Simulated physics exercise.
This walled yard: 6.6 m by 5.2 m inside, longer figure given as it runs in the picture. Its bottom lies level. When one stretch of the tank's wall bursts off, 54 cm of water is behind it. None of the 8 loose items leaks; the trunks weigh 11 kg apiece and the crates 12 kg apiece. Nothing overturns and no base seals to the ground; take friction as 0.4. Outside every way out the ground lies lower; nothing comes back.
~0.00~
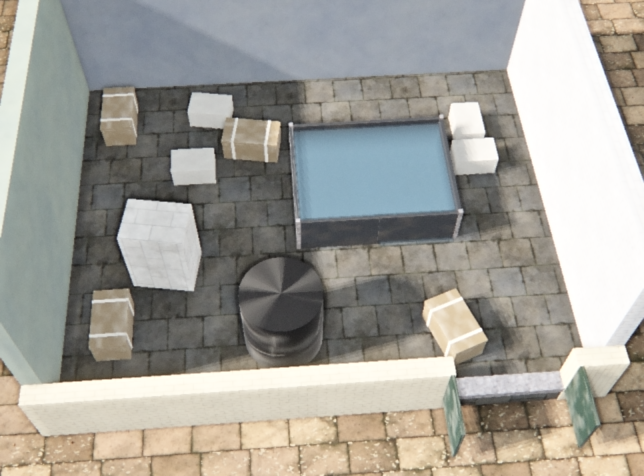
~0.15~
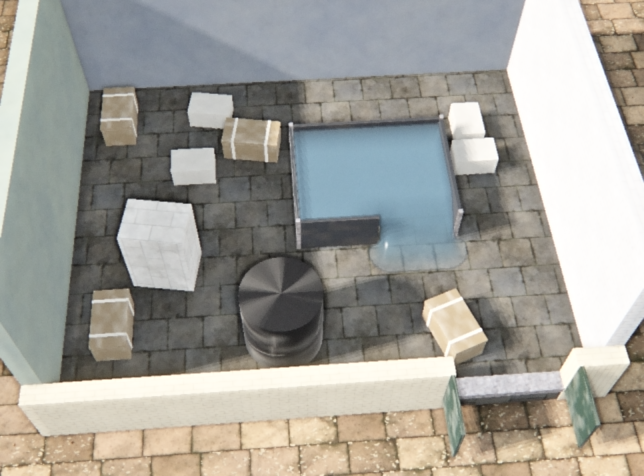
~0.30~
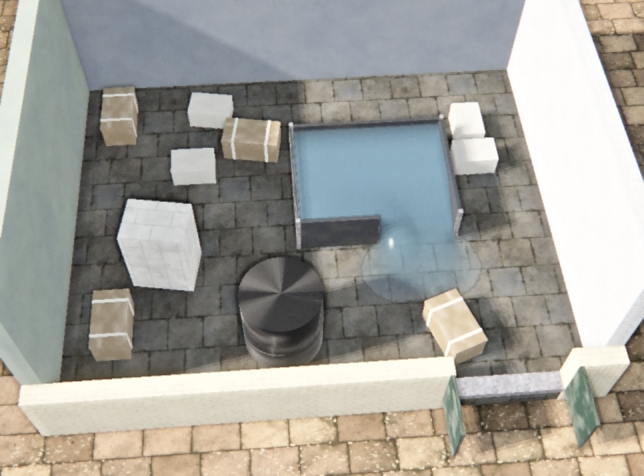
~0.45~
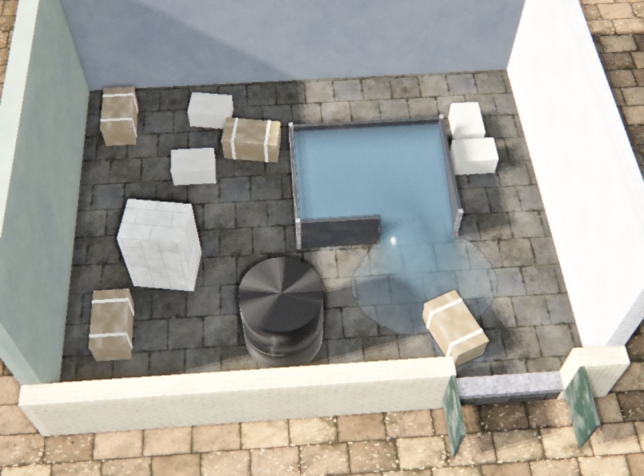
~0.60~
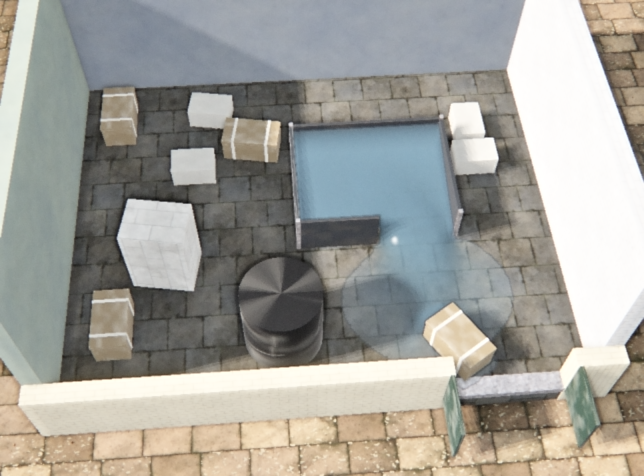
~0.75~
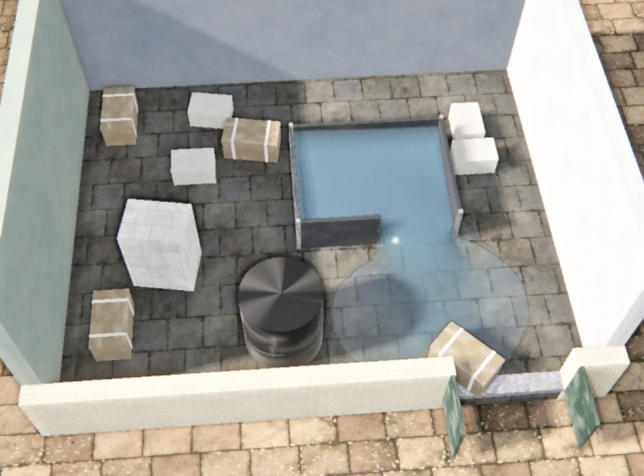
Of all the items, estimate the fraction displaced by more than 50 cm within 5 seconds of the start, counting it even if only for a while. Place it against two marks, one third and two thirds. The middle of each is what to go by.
It will be a small part, under one third.
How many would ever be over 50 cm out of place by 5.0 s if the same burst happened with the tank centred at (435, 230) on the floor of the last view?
The answer would then be 1.
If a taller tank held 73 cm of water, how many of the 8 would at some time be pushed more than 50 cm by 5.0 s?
Result: 2.
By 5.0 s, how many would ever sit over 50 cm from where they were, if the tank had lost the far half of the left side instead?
That gives 4 of them.
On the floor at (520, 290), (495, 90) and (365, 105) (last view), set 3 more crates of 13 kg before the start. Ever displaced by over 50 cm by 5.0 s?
Result, one by one: Exceeded, not exceeded and not exceeded.
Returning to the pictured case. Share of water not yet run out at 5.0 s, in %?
Around 66 per cent of the water is still in there.
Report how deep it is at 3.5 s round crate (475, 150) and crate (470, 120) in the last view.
Close to 0 and 0 centimetres.
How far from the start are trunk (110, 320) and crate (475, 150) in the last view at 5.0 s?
Taking them in turn, I get 80 cm for the first and 0 cm for the second.
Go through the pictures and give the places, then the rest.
In the first frame, a trunk at (456, 320), on the bottom; a trunk at (109, 318) rests on the ground; 3.5 m2 under water; 0 of 8 have shifted.
In the second frame, a trunk at (456, 320) rests on the ground; a trunk at (109, 318), on the bottom; water covers 4.0 m2; 0 of 8 have shifted.
In the third frame, a trunk at (456, 320) rests on the ground; a trunk at (109, 318) rests on the ground; water covers 4.7 m2; 0 of 8 have shifted.
In the fourth frame, a trunk at (456, 322) rests on the ground; a trunk at (109, 318) rests on the ground; 5.6 m2 under water; 0 of 8 have shifted.
In the fifth frame, a trunk at (461, 335) rests on the ground, 21 cm from its start; a trunk at (109, 318) rests on the ground; water covers 6.5 m2; 1 of 8 have shifted.
In the sixth frame, a trunk at (468, 353) rests on the ground, 46 cm from its start; a trunk at (109, 318) rests on the ground; 7.5 m2 under water; 1 of 8 have shifted.
After 1.1 s 1 of 8 are over 50 cm from their spots; 0 afloat.
After 2.2 s 1 of 8 are over 50 cm from their spots; 0 afloat.
After 3.5 s 1 of 8 are over 50 cm from their spots; 0 afloat.
After 5.0 s 2 of 8 are over 50 cm from their spots, and 2 have been at some point; 1 afloat.
